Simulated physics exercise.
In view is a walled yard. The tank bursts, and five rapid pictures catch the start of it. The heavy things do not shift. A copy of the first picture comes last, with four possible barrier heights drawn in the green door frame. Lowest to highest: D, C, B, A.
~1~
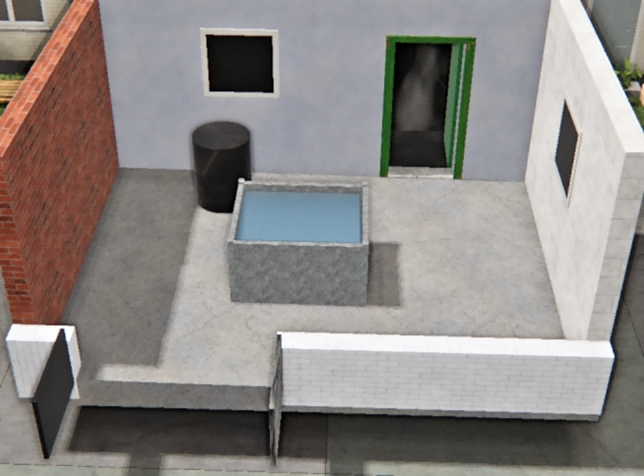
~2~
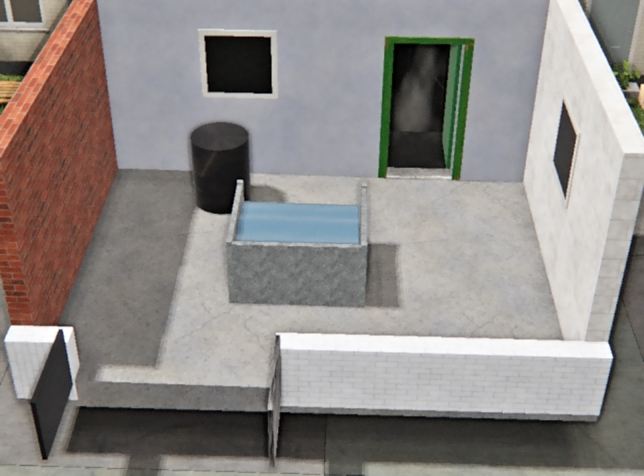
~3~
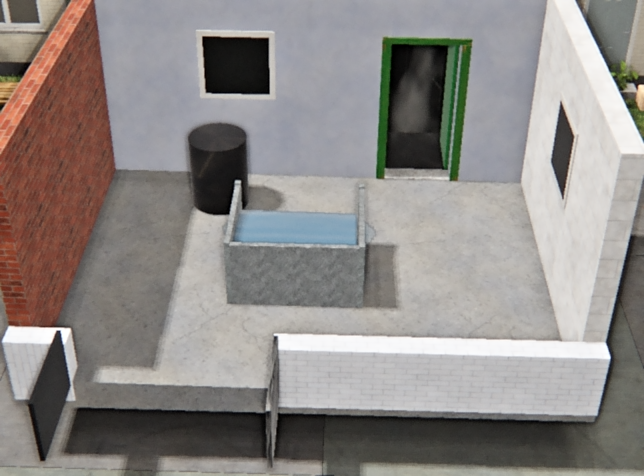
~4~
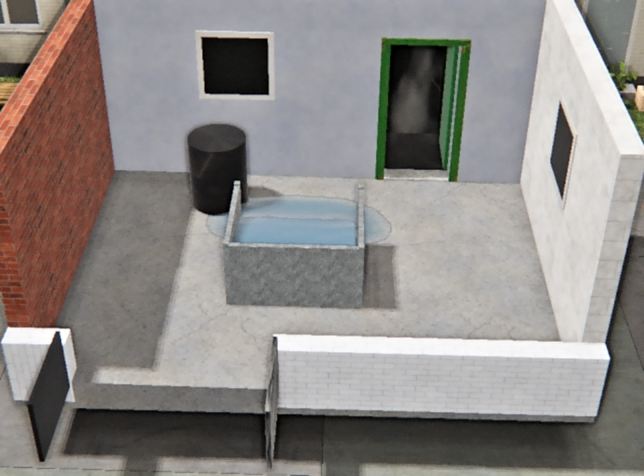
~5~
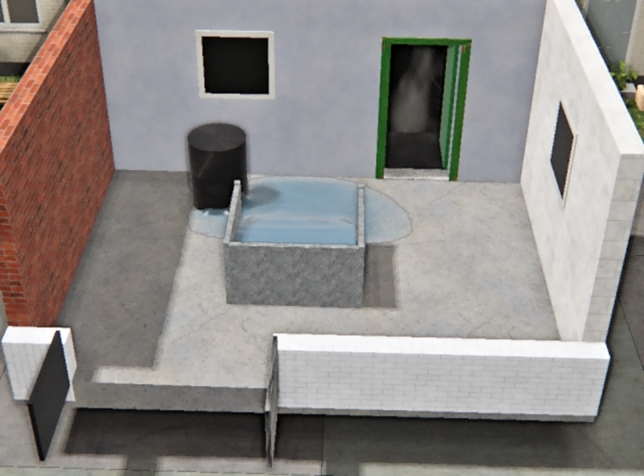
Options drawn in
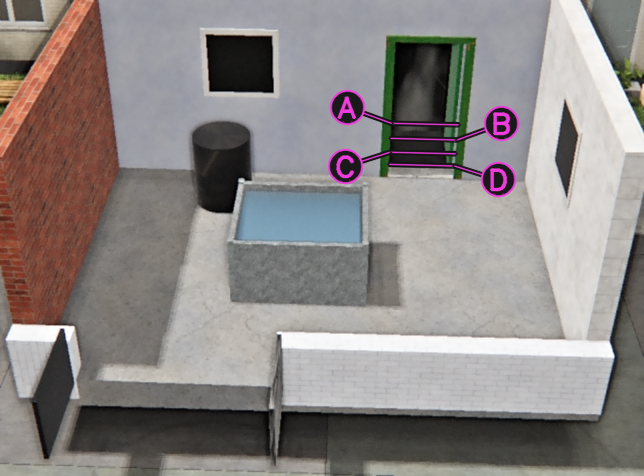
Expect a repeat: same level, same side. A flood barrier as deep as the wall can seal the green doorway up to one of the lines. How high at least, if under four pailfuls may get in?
Take D.
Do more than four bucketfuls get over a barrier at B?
No, not at all.
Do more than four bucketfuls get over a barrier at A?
No.
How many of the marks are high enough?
All of the four.
On the marked copy, A at (425, 124); B at (423, 139); C at (422, 153); D at (421, 165); from the bottom up D, C, B, A.
With A, nothing gets over.
With B, nothing gets over.
With C, nothing gets over.
With D, a splash gets over, under a bucket.
